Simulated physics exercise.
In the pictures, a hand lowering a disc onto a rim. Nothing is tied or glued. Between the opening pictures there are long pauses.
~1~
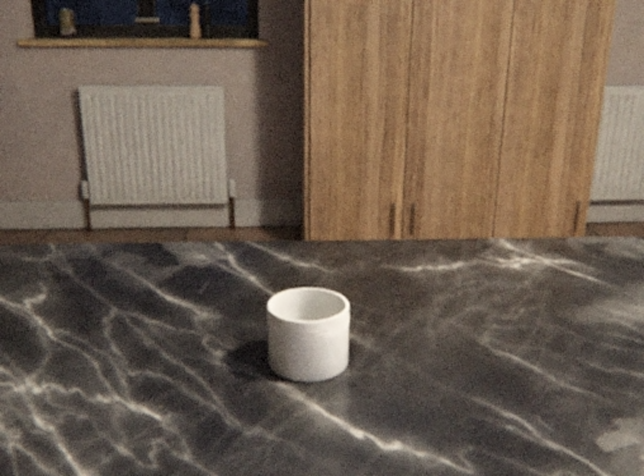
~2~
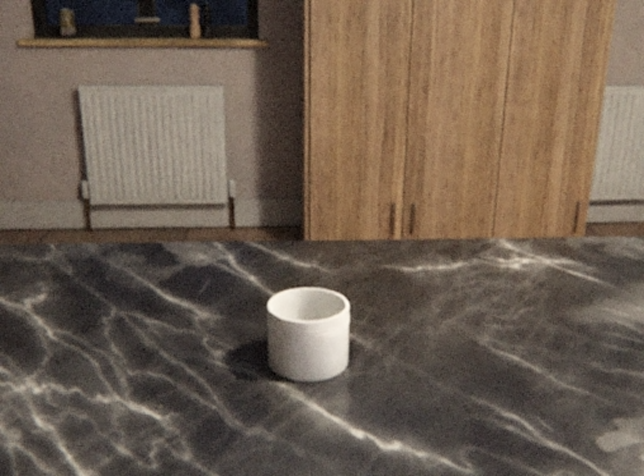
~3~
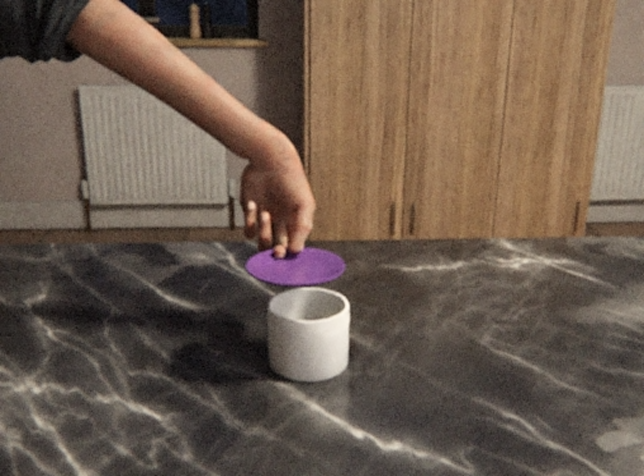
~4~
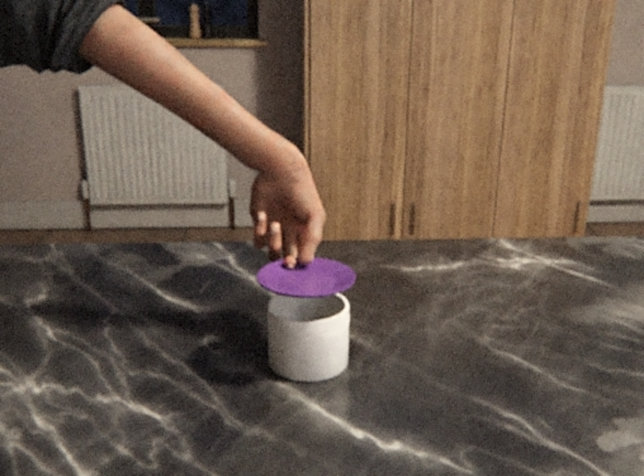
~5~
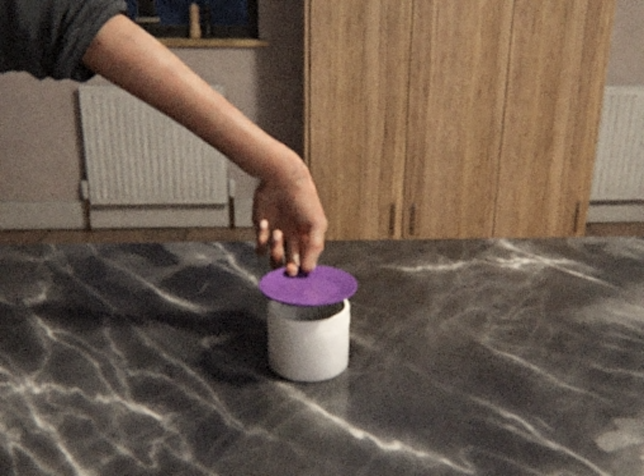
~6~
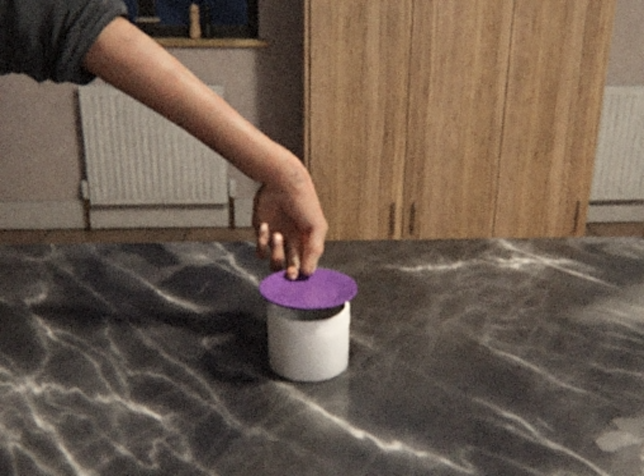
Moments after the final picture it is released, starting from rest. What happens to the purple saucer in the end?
It stays on top, covering the opening.
Then, 0.10 s on from there, purple saucer moving near (308, 299).
In the end, the purple saucer rests on the rim, near (308, 299).
